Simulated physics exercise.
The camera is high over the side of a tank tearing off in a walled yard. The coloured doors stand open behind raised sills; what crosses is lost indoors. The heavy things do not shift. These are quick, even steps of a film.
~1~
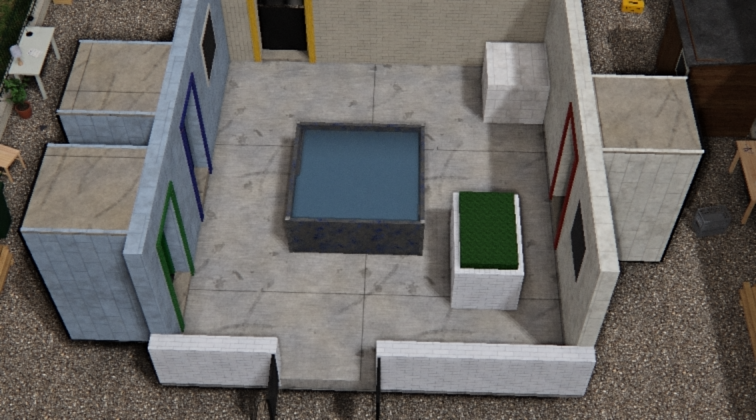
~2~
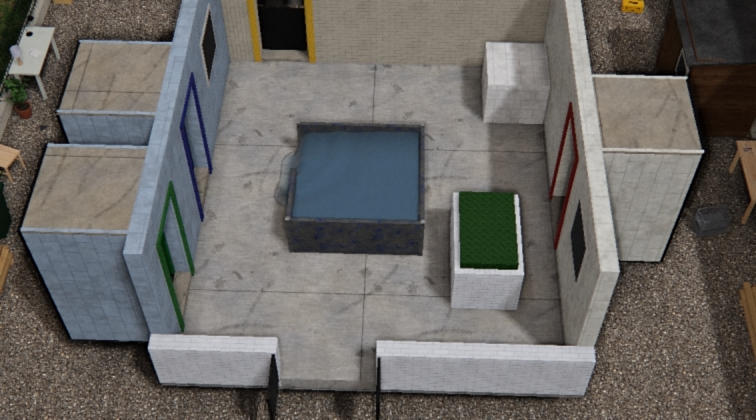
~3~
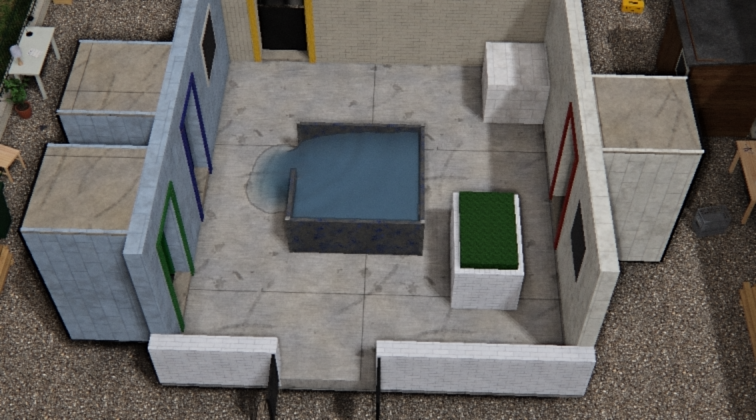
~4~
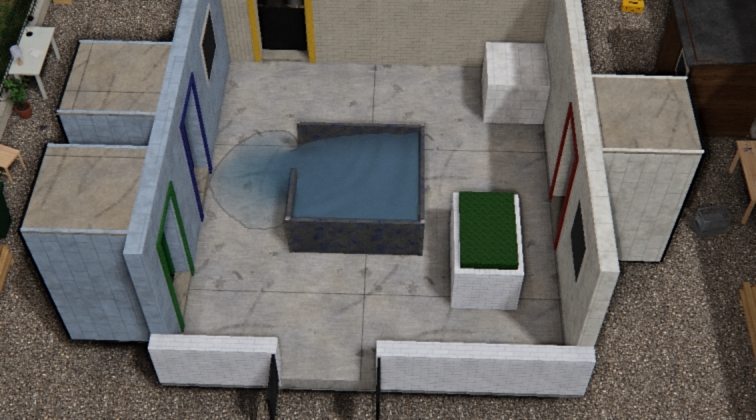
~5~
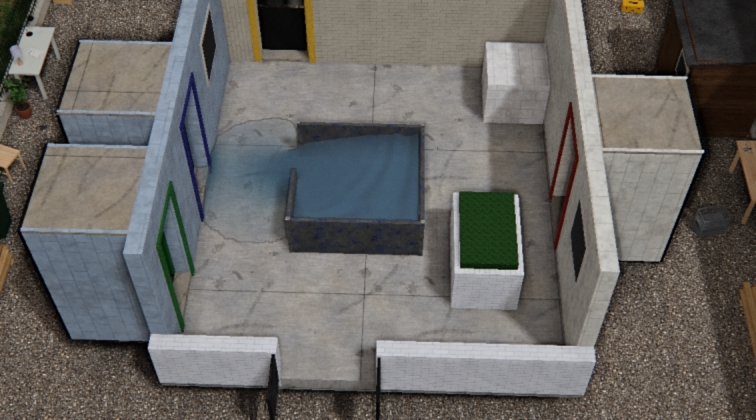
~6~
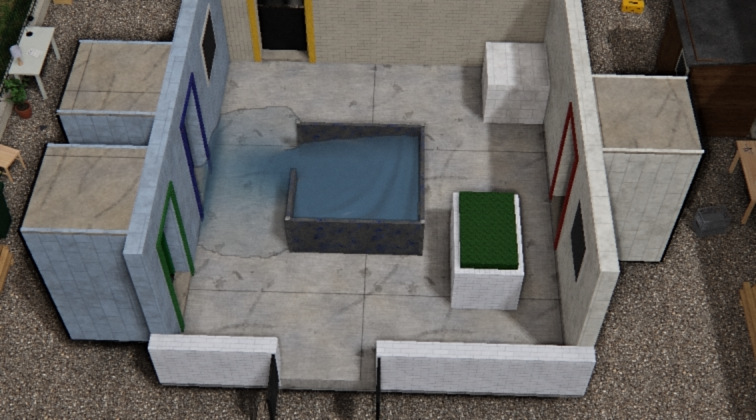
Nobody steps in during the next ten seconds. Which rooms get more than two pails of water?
In the end: The red door admits no more than that; the yellow door lets in a lot; the green door admits no more than that; the blue door lets in a lot.
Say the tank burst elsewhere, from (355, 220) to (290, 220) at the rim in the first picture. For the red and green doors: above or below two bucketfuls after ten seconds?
One by one: Red door holds; green door lets more in.
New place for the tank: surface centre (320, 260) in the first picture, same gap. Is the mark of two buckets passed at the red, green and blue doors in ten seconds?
In short: The red door is under; the green door is over; the blue door is over.
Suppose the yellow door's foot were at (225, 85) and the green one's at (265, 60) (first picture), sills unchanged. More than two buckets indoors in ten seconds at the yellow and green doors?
In short: The yellow door goes over; the green door goes over.
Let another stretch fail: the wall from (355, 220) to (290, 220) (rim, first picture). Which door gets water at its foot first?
First comes the door marked green.
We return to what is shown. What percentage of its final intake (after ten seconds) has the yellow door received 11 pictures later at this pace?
Close to 10 %.
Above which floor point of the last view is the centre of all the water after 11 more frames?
Roughly at (309, 184).
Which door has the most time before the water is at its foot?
The red one.
A moment on, water covers 20 % of the floor; the red door not reached, the yellow door not reached, the green door wet at the sill, nothing in, the blue door over two buckets in.
Next, water covers 30 % of the floor; the red door not reached, the yellow door under two buckets in, the green door wet at the sill, nothing in, the blue door far over two buckets in.
Then, water covers 55 % of the floor; the red door not reached, the yellow door far over two buckets in, the green door wet at the sill, nothing in, the blue door far over two buckets in.
Later, water covers 90 % of the floor; the red door wet at the sill, nothing in, the yellow door far over two buckets in, the green door wet at the sill, nothing in, the blue door far over two buckets in.
In the end, water covers 95 % of the floor; the red door wet at the sill, nothing in, the yellow door far over two buckets in, the green door wet at the sill, nothing in, the blue door far over two buckets in.
